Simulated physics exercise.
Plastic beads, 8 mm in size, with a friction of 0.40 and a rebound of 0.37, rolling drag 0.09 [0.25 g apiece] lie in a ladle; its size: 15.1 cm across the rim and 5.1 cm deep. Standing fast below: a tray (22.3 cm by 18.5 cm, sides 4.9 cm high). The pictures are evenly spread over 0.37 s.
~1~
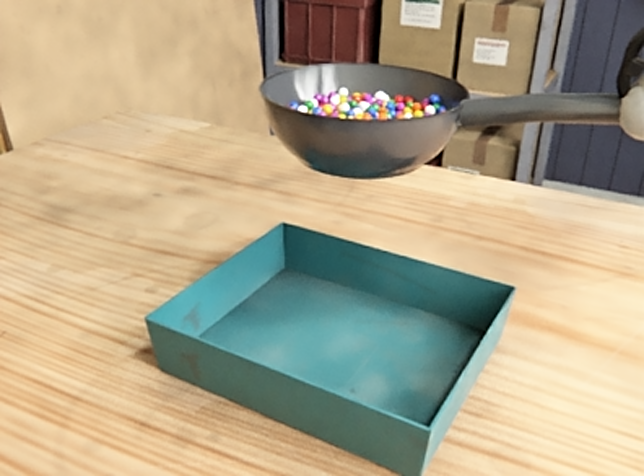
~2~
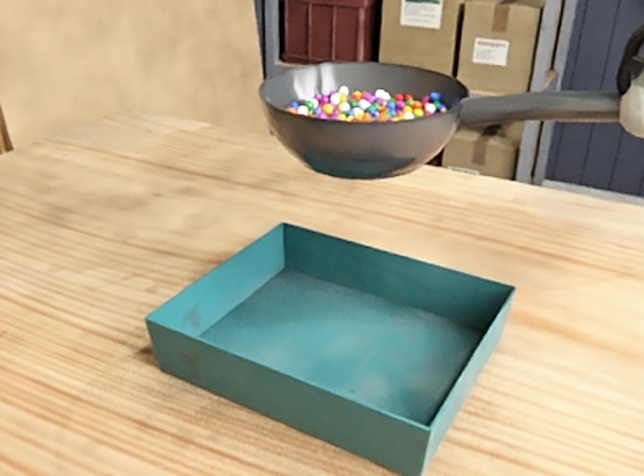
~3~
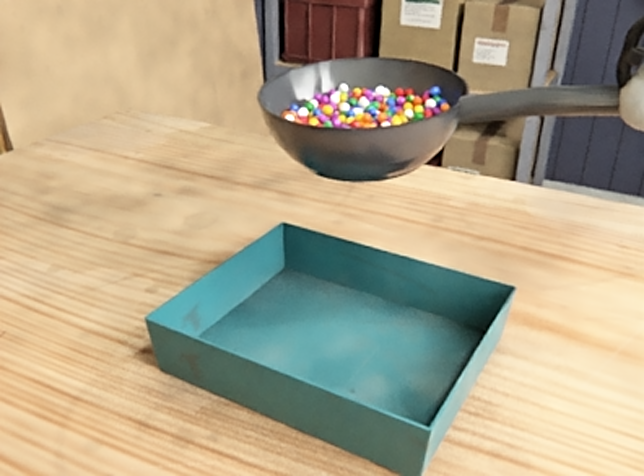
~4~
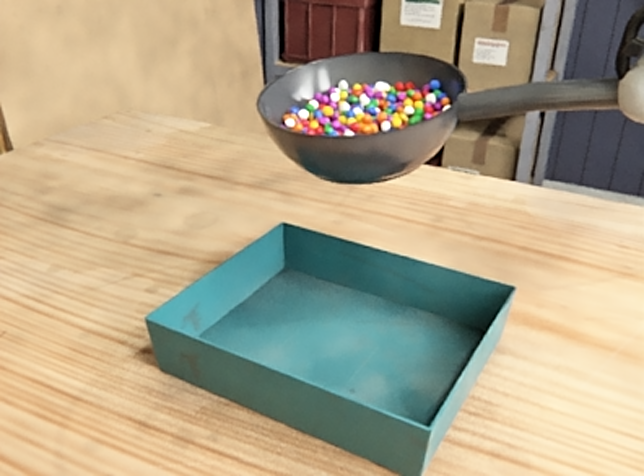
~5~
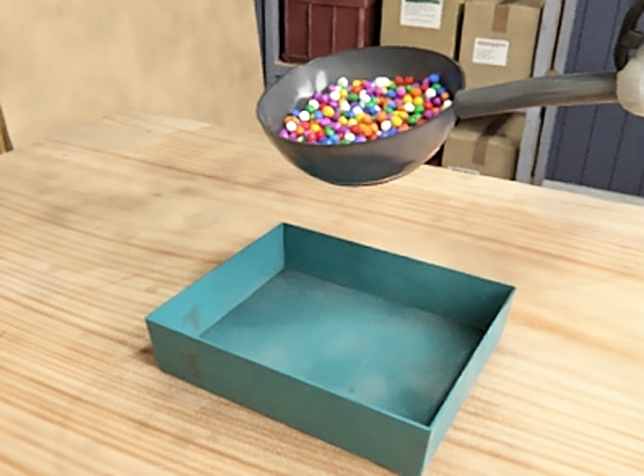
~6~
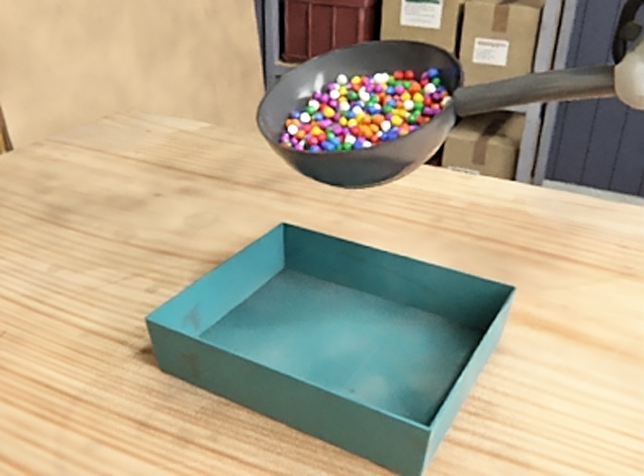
Gripper at right edge steadily tilting a dark pan of multicoloured beads toward the front left above a teal tray on a wooden table.
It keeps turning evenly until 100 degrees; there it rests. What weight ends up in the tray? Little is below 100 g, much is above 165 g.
Load: Much.
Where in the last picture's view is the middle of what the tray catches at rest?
Near (293, 352).
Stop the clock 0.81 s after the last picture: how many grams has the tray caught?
Some 10 g.
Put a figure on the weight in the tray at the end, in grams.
Roughly 180 g.
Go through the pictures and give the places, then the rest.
The first frame shows ladle at (362, 130); tilt 0 degrees; top of the load at (357, 98); tray at (339, 301).
The second frame shows ladle at (362, 132); tilt 1 degrees; top of the load at (357, 97).
The third frame shows ladle at (363, 138); tilt 6 degrees; low side front left; top of the load at (385, 93).
The fourth frame shows ladle at (365, 145); tilt 10 degrees; low side front left; top of the load at (409, 87).
The fifth frame shows ladle at (368, 151); tilt 15 degrees; low side front left; top of the load at (343, 83).
The sixth frame shows ladle at (372, 156); tilt 20 degrees; low side front left; top of the load at (384, 78); tray at (339, 301).
Then, 0.44 s after the last picture, tilt 48 degrees; 0 g in the tray, ladle holds 100 %.
Then, 0.81 s after the last picture, tilt 72 degrees; 6 g in the tray, ladle holds 95 %.
Then, 1.14 s after the last picture, tilt 93 degrees; 103 g in the tray, ladle holds 30 %.
Then, 1.46 s after the last picture, tilt 100 degrees; 178 g in the tray, ladle holds 0 %.
In the end, 179 g in the tray, ladle holds 0 %.
